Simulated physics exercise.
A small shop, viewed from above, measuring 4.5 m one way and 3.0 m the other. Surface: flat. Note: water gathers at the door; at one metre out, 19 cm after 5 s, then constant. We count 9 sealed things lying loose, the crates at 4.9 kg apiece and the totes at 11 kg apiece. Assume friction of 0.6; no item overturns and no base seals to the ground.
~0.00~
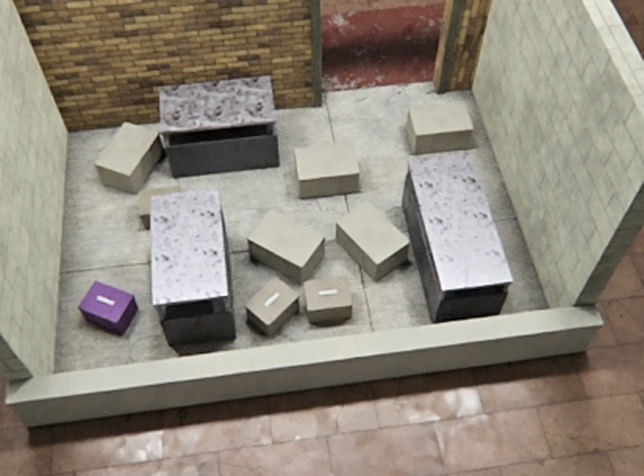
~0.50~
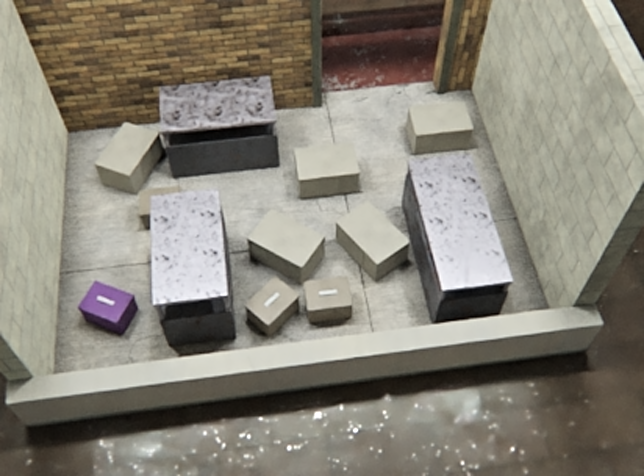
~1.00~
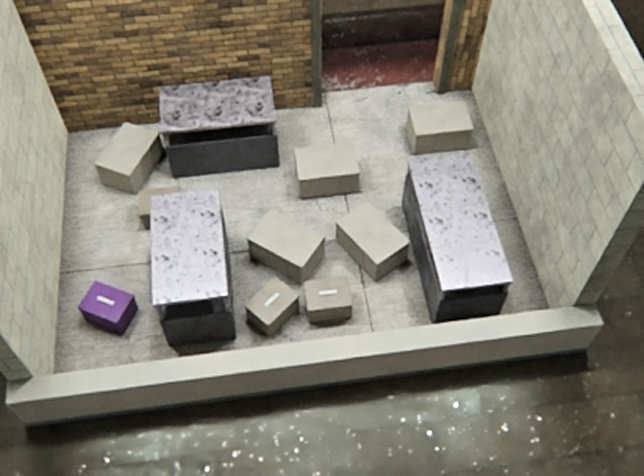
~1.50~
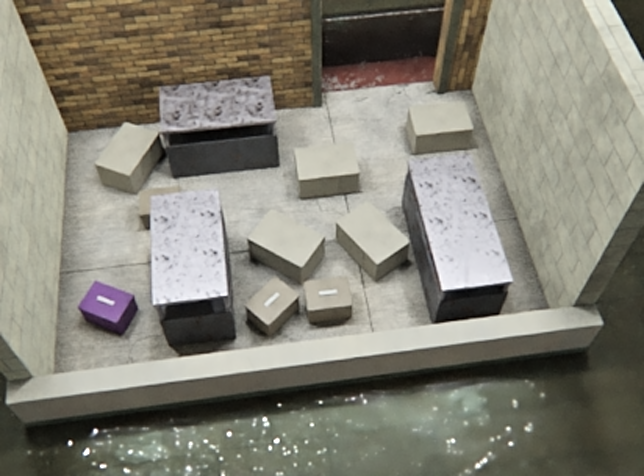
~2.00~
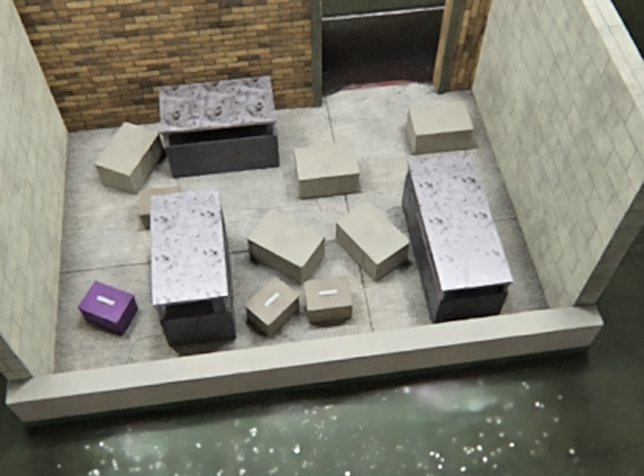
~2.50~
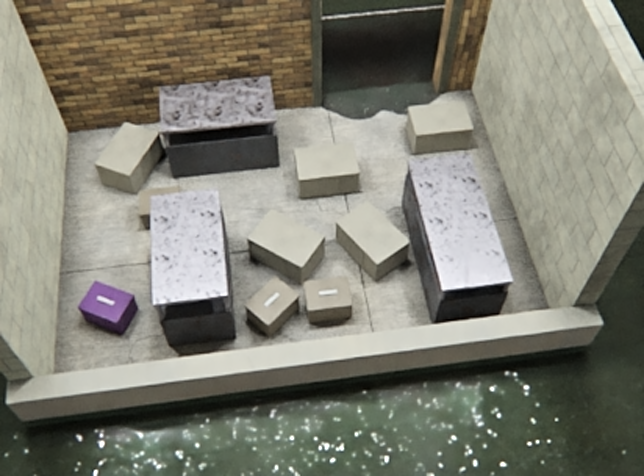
In a small shop, water rises outside and spreads through the doorway while the boxes stay still.
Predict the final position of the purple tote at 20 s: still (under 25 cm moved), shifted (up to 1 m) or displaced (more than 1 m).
By then it has been shoved a bit.
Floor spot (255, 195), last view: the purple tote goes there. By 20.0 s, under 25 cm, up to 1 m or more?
Well, it gets shoved far.
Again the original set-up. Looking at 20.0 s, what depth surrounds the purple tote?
Depth approx. 18 cm.
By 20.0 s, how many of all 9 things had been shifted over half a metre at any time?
Count: 8.
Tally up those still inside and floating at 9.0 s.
The number is 5.
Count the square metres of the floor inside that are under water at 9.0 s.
Near 10.0 m2 in all.
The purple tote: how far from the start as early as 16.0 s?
By that time, close to 40 cm.
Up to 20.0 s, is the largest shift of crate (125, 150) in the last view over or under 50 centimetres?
Not that far.
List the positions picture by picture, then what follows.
The purple tote at (106, 301) rests on the ground; water covers 0.0 m2; 0 of 9 have shifted, in the first picture.
The purple tote at (106, 301) rests on the ground; water covers 0.0 m2; 0 of 9 have shifted, in the second picture.
The purple tote at (106, 301), on the bottom; water covers 0.0 m2; 0 of 9 have shifted, in the third picture.
The purple tote at (106, 301), on the bottom; 0.0 m2 under water; 0 of 9 have shifted, in the fourth picture.
The purple tote at (106, 301) rests on the ground; water covers 0.0 m2; 0 of 9 have shifted, in the fifth picture.
The purple tote at (106, 301), on the bottom; water covers 0.2 m2; 0 of 9 have shifted, in the sixth picture.
After 4.0 s the purple tote is near (106, 301), 0.0 m from its start, aground; 0 afloat.
After 9.0 s the purple tote is near (106, 301), 0.0 m from its start, aground; 5 afloat.
After 16.0 s the purple tote is near (84, 342), 0.4 m from its start, afloat; 9 afloat.
After 20.0 s the purple tote is near (69, 326), 0.4 m from its start, afloat; 9 afloat.
